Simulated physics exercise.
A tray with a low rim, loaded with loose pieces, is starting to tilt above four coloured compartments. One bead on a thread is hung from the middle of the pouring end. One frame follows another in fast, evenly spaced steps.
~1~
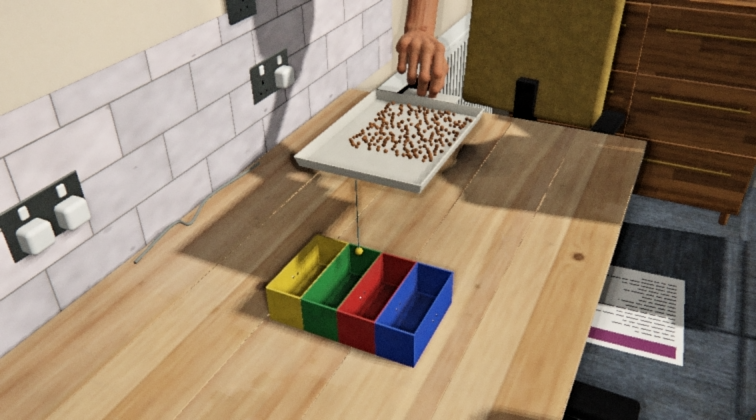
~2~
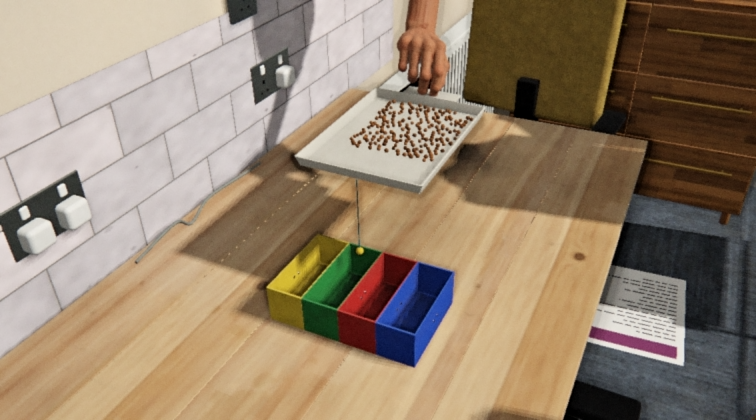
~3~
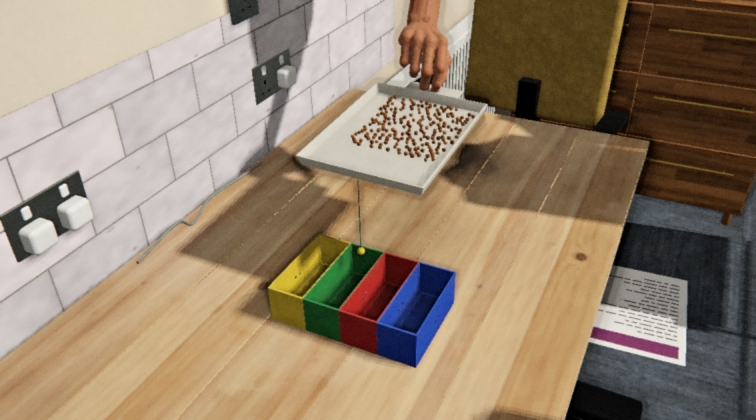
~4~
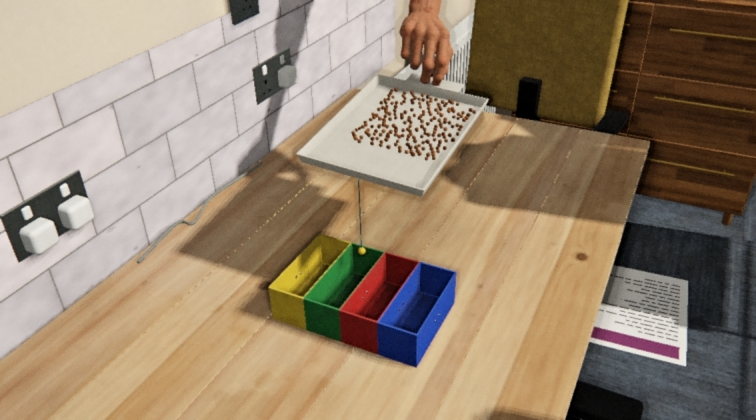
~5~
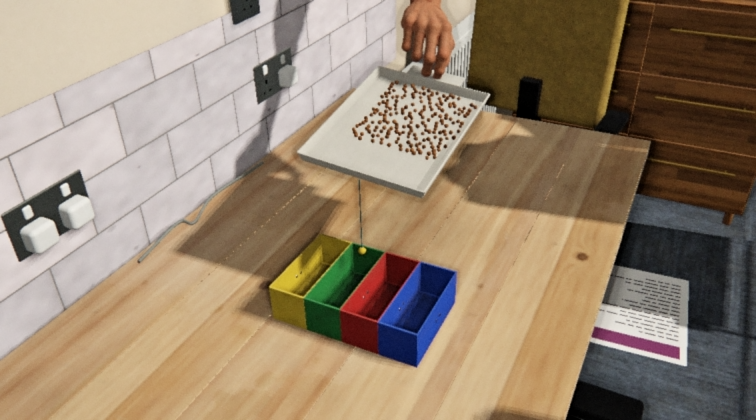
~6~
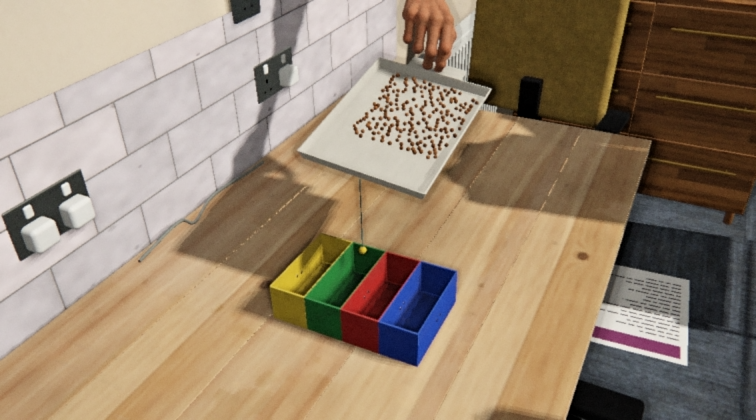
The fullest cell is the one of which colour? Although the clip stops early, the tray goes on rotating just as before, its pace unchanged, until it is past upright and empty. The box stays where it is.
The fullest cell is the blue one.
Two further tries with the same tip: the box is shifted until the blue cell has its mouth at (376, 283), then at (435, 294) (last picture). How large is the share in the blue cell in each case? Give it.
The first position comes out at 10 per cent, the other at 30 per cent.
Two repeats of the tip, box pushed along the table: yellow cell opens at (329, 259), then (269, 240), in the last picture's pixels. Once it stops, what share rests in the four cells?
First 100 %, then 0 %.
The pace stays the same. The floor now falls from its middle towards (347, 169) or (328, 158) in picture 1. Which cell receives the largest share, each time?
Case 1 - yellow. Case 2 - the cell in yellow.
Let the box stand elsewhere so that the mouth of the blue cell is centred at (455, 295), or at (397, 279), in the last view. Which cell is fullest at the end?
In turn: The red cell; the blue one.
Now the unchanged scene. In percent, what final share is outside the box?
Near 0 in a hundred.
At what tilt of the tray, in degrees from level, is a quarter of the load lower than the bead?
The tilt is near 90° by then.
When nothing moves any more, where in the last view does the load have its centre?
Centre at rest: Close to (421, 313).
Just after the last frame, tray tipped steeply; the larger part on the tray; about a tenth in the blue cell; just a few in the red cell; just a few falling or outside the box.
A moment on, tray tipped right over; about a tenth on the tray; roughly half in the blue cell; roughly a quarter in the red cell; about a tenth falling or outside the box.
Further on, tray tipped past a quarter turn; the larger part in the blue cell; roughly a quarter in the red cell; just a few falling or outside the box.
When it is over, tray tipped past a quarter turn; the larger part in the blue cell; roughly a quarter in the red cell; not one in the green cell; not one in the yellow cell; just a few outside the box.
